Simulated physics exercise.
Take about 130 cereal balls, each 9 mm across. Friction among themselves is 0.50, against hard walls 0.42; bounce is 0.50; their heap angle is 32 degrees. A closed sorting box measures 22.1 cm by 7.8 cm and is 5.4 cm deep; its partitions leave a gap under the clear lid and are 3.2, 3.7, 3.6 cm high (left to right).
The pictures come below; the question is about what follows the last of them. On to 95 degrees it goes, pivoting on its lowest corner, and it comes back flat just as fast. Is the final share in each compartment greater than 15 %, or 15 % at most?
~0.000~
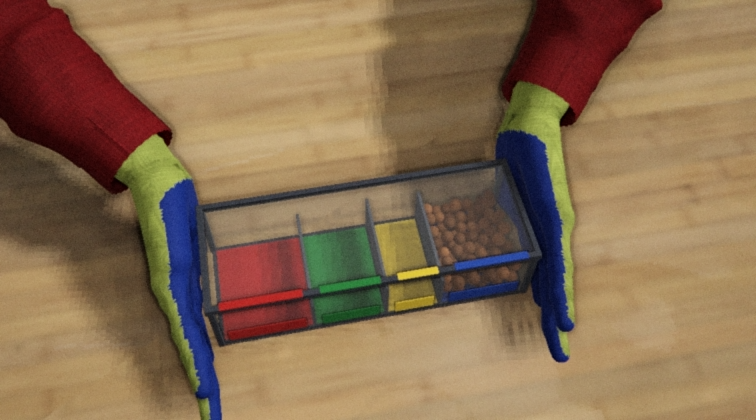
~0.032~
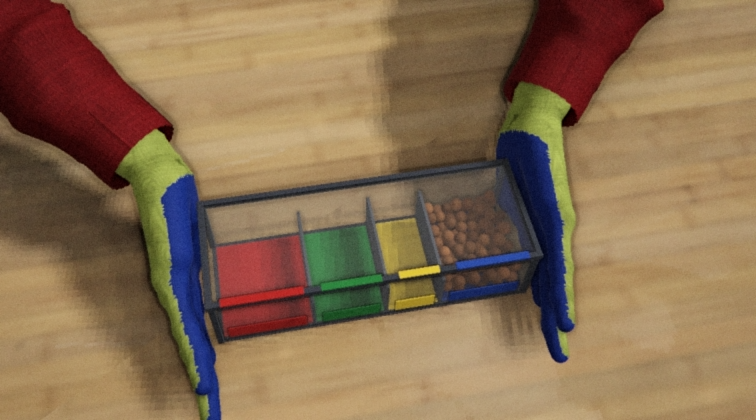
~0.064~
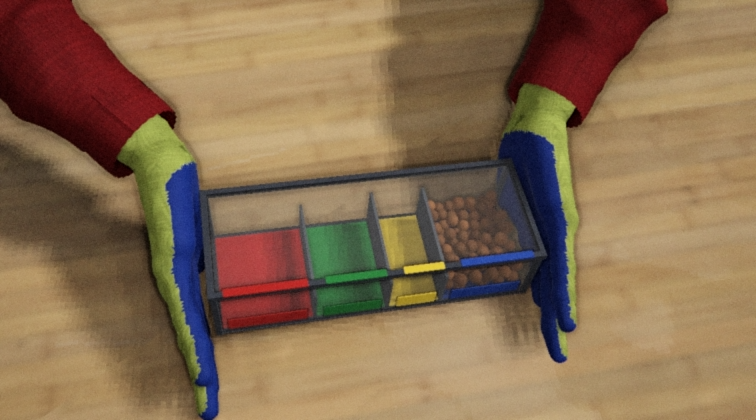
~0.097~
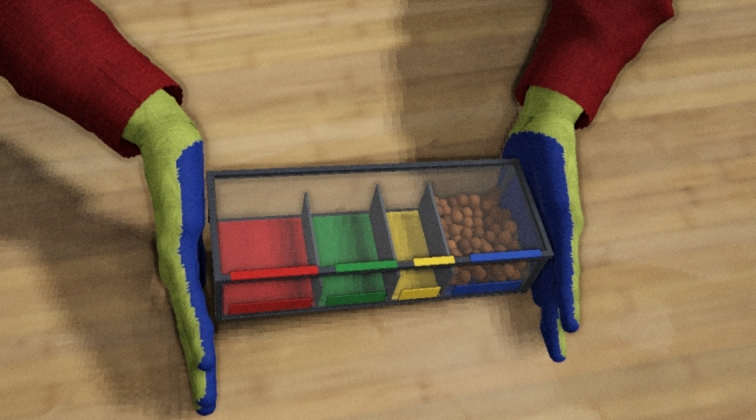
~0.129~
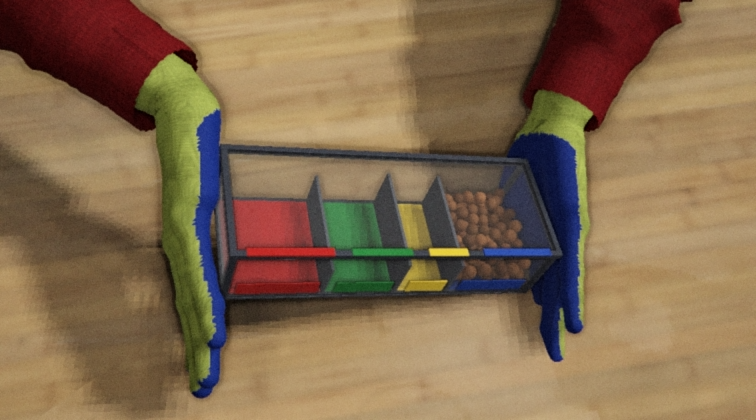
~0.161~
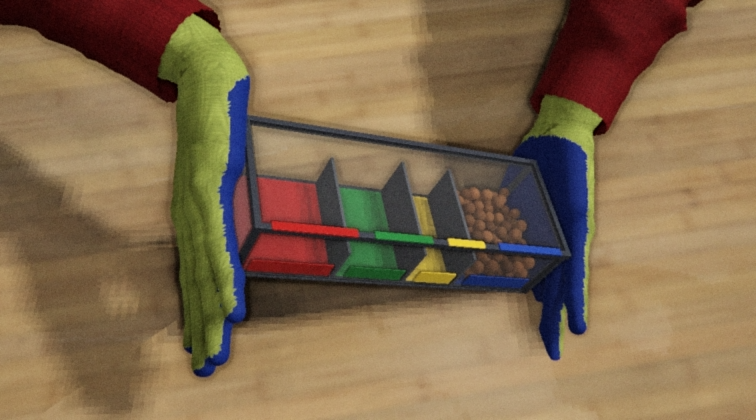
Red compartment: 15 % at most, blue compartment: Greater than 15 %, green compartment: 15 % at most, yellow compartment: 15 % at most.
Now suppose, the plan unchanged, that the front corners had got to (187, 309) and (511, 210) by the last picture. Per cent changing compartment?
Around 25 per cent, it would seem.
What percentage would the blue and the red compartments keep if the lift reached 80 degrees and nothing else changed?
Blue: 100, red: 0 (per cent).
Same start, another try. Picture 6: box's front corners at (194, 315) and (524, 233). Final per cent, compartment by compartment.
Red = 20 %, blue = 75 %, green = 0 %, yellow = 5 %.
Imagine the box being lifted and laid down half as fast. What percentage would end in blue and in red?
Then: Blue 100, red 0.
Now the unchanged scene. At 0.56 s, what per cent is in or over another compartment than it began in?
Around 0 in a hundred.
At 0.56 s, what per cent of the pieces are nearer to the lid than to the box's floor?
40 per cent, give or take.
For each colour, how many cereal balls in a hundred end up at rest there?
Red 0, blue 100, green 0, yellow 0.
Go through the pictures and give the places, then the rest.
The first frame shows box tilt 0 degrees, front corners at (211, 308) and (534, 253); blue 100 %.
The second frame shows box tilt 1 degrees, front corners at (211, 304) and (536, 253).
The third frame shows box tilt 4 degrees, front corners at (214, 294) and (539, 253), lowest corner right front.
The fourth frame shows box tilt 9 degrees, front corners at (221, 277) and (546, 252), lowest corner right front.
The fifth frame shows box tilt 16 degrees, front corners at (236, 252) and (555, 252), lowest corner right front.
The sixth frame shows box tilt 24 degrees, front corners at (260, 225) and (564, 253), lowest corner right front; blue 100 %. Its pace works out near 240 degrees a second.
After 0.56 s, tilt 93 degrees; blue 100 %.
After 0.82 s, tilt 38 degrees; blue 100 %.
After 1.19 s, tilt 0 degrees; blue 100 %.
By 1.9 s all is still; red 0 %, blue 100 %, green 0 %, yellow 0 %.
